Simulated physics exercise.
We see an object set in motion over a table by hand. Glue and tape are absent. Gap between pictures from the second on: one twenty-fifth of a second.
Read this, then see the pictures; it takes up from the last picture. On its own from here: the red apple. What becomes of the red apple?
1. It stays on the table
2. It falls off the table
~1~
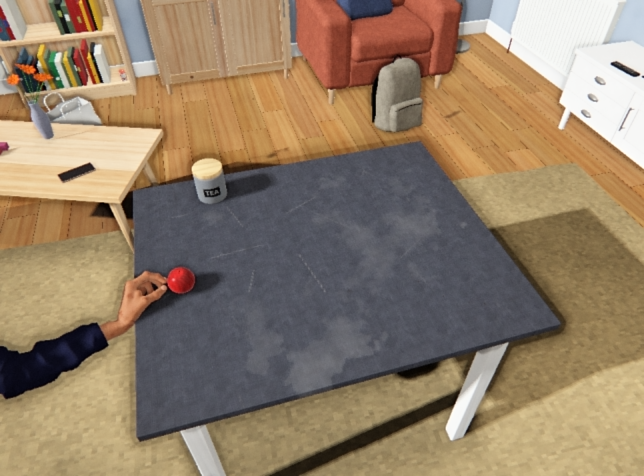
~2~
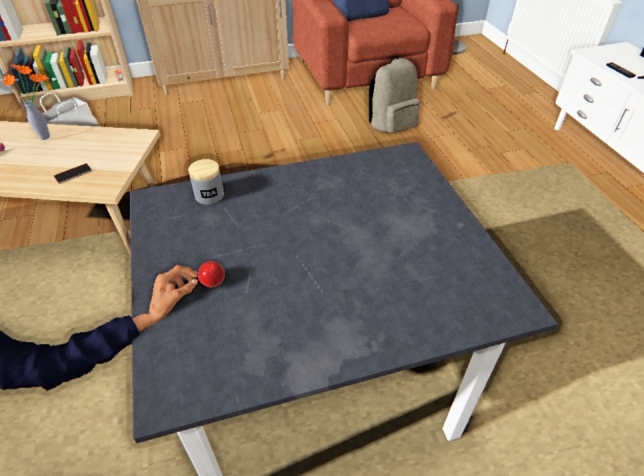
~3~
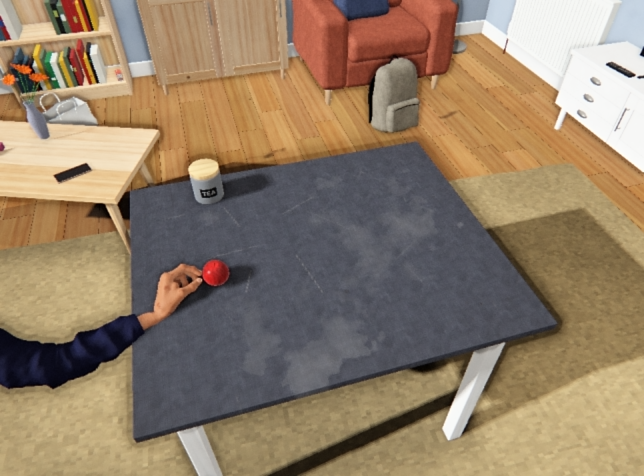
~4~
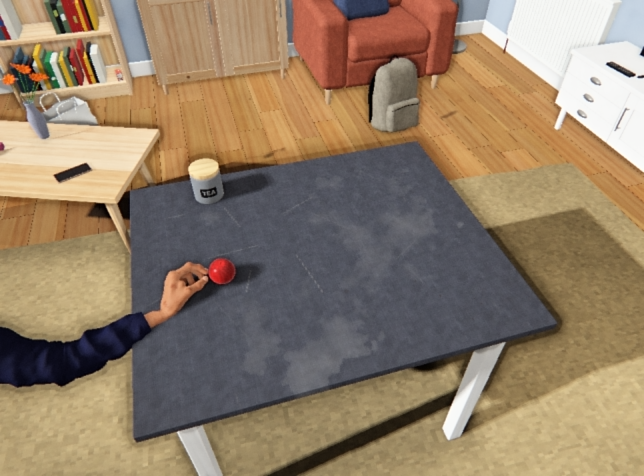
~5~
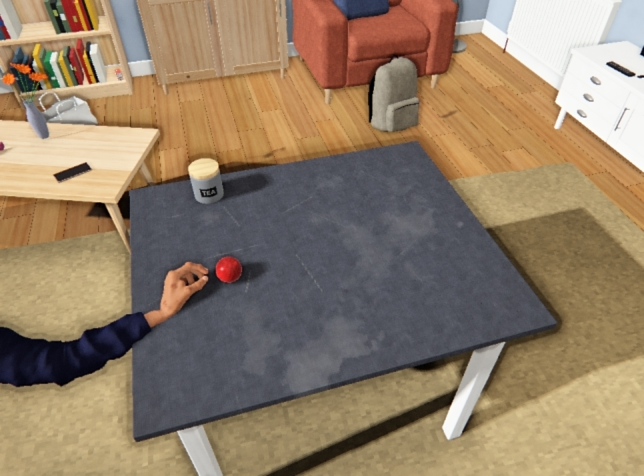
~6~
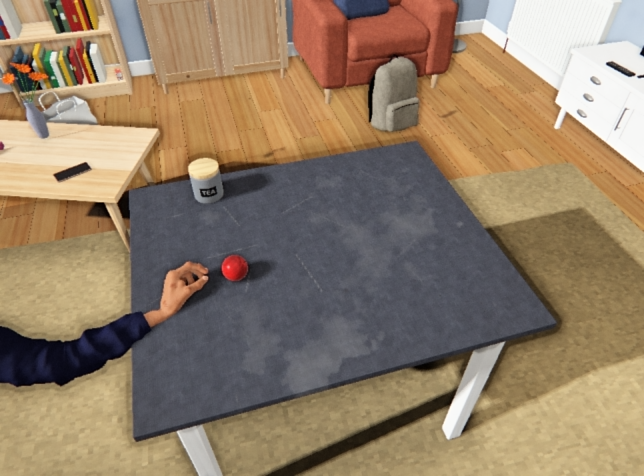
1, it stays on the table.
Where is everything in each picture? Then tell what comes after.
Under the hand; red apple (181, 280), in the first frame.
Under the hand; red apple (211, 274), in the second frame.
Under the hand; red apple (216, 273), in the third frame.
Red apple (222, 271), in the fourth frame.
Red apple (229, 270) shifted a little, in the fifth frame.
Red apple (235, 268) shifted a little, in the sixth frame.
Then, 0.10 s on from there, red apple shifted about its own width near (249, 265).
Then, 0.20 s on from there, red apple shifted about its own width near (260, 263).
Then, 0.50 s on from there, red apple shifted well along near (278, 259).
In the end, moved from the start, red apple. At the end, from the last picture's camera, red apple near (279, 259).
